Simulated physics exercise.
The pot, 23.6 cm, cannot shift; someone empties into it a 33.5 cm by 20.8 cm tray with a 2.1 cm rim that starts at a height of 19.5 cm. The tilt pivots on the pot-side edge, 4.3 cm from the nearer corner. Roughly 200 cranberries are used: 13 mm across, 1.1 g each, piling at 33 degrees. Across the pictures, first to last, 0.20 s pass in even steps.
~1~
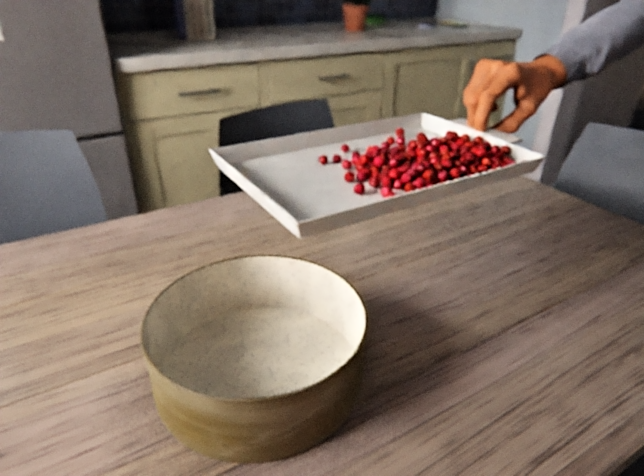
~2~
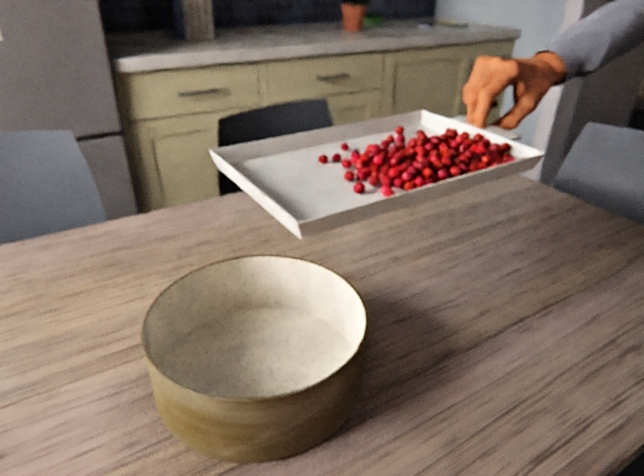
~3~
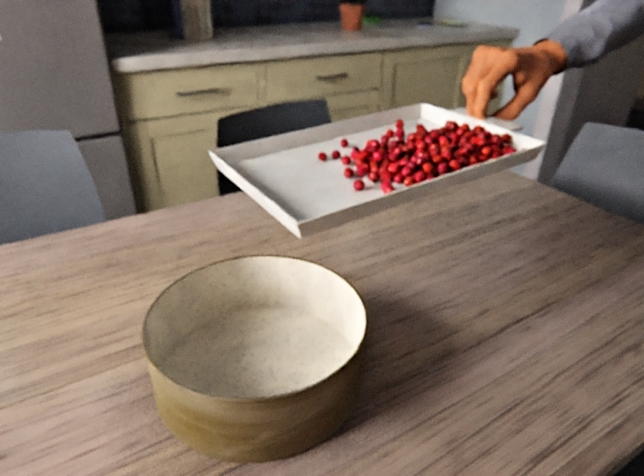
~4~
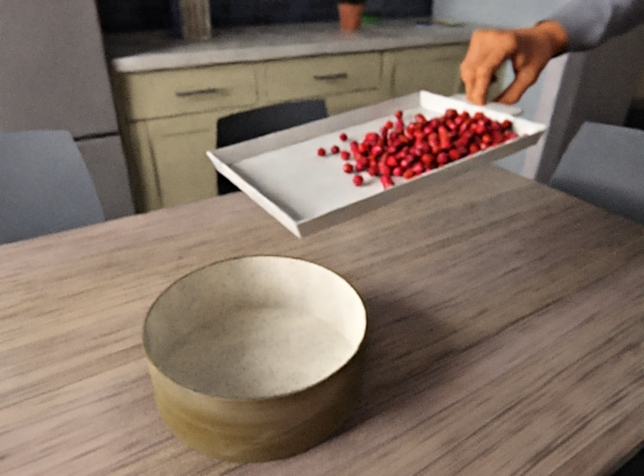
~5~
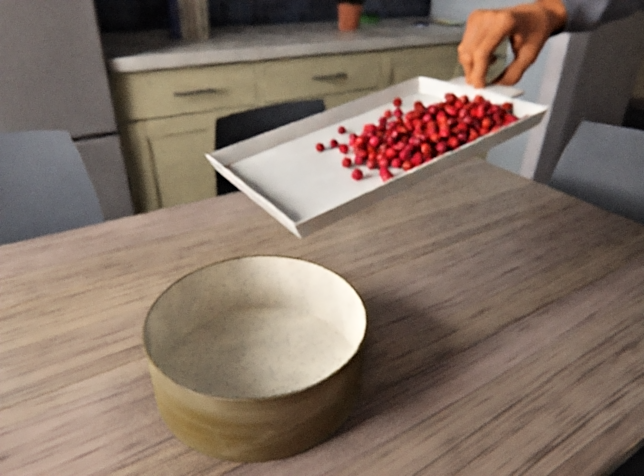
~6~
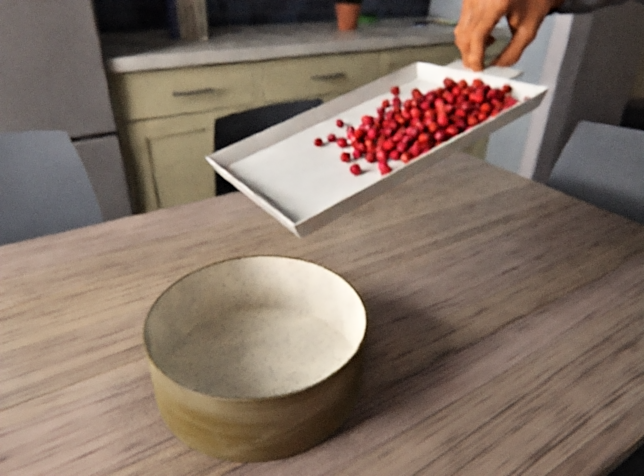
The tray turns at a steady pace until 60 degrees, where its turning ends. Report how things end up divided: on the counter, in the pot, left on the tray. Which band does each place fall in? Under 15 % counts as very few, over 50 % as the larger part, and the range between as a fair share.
Counter: A fair share. Pot: A fair share. Tray: A fair share.
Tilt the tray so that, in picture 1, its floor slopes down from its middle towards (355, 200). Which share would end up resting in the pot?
55 %.
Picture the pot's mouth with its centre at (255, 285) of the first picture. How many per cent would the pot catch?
I'd expect near 45 per cent.
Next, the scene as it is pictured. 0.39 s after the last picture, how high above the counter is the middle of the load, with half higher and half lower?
Roughly 30 centimetres.
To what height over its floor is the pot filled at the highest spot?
It stands at some 2.5 cm.
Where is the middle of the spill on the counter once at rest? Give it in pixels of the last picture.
Around (118, 309).
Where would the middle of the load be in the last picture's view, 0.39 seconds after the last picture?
Expected load position: Near (311, 106).
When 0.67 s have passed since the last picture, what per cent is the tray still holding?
Estimate: Near 45 in a hundred.
Then, 0.24 s after the last picture, tilt 38 degrees; the tray holds 100 %, the pot 0 %.
Then, 0.39 s after the last picture, tilt 53 degrees; the tray holds 100 %, the pot 0 %.
Then, 0.67 s after the last picture, tilt 60 degrees; the tray holds 45 %, the pot 20 %.
In the end, counter 25 %, pot 35 %, tray 35 %.
